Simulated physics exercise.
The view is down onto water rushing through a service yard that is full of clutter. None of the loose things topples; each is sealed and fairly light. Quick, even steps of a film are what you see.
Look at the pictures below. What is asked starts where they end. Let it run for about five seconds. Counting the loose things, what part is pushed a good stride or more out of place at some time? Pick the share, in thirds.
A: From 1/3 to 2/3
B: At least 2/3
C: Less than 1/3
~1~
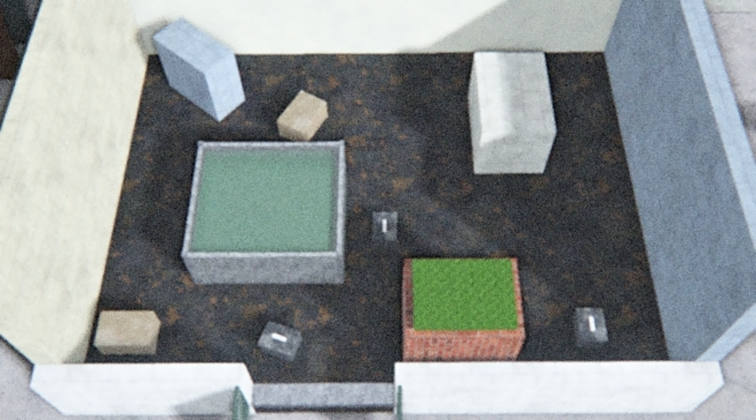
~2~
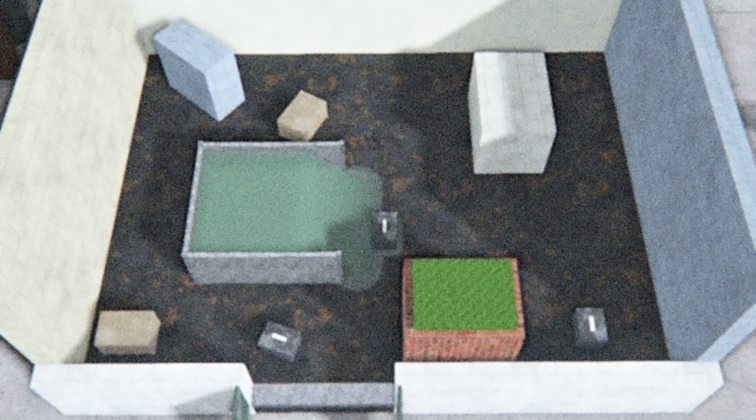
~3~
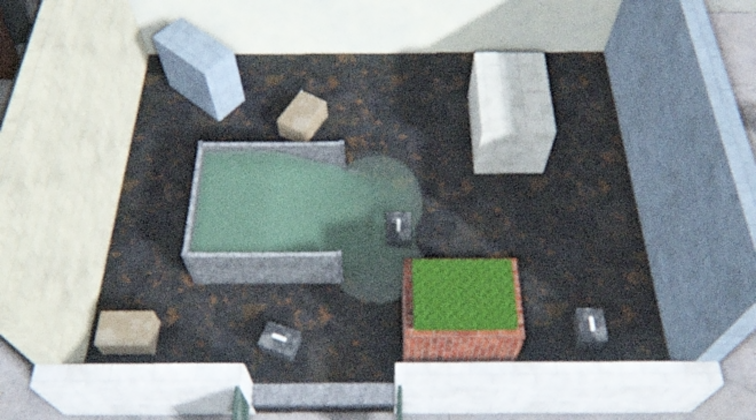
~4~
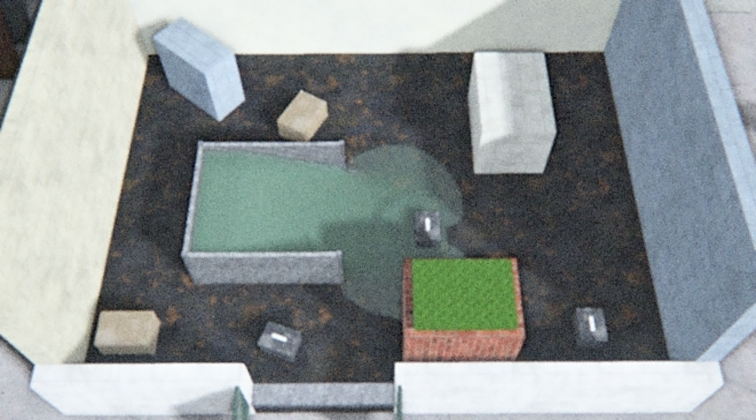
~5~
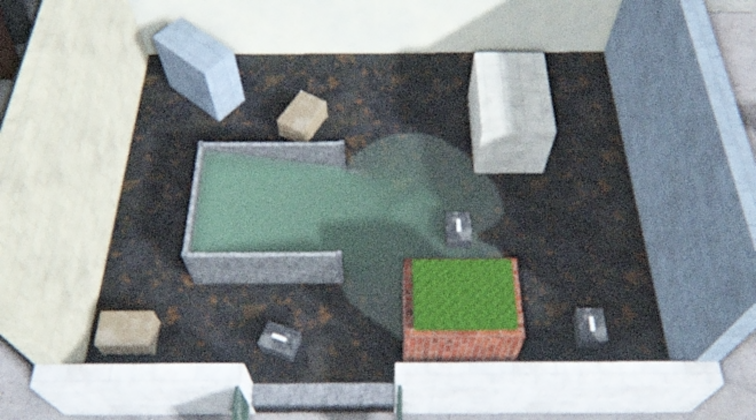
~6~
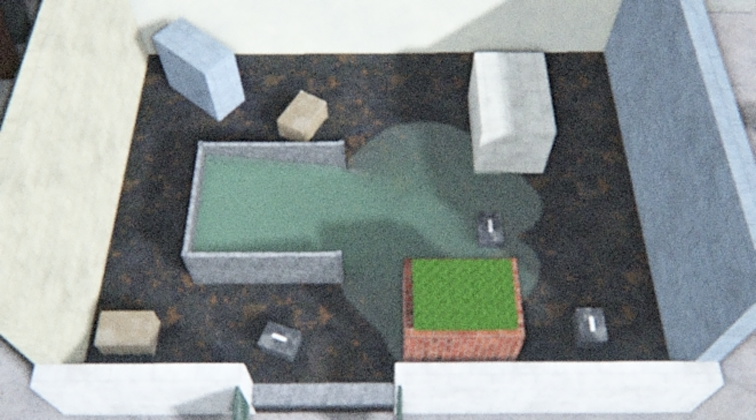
A.
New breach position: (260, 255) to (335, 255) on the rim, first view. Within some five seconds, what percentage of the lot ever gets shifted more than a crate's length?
I make it 40 per cent.
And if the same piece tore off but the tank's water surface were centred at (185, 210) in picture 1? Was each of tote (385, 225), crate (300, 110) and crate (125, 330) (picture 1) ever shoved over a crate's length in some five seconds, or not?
Well, in order they come out as moved that far, stayed within it and stayed within it.
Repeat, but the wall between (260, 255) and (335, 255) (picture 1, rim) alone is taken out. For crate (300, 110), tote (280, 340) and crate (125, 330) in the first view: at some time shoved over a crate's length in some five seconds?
In turn: Stayed short, cleared that distance, cleared that distance.
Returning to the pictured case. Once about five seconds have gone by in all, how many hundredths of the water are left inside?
Looks like about 98 per cent of the water.
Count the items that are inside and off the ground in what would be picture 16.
Number: 1.
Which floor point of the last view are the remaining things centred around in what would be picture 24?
It comes out somewhere near (384, 266).
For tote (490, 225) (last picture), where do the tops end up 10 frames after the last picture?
Estimated top position: Approximately (636, 218).
A moment on, 1 of 5 are well off their spots; 0 afloat.
Next, 1 of 5 are well off their spots; 1 afloat.
Later, 1 of 5 are well off their spots; 2 afloat.
In the end, 2 of 5 are well off their spots, and 2 have been at some point; 2 afloat.
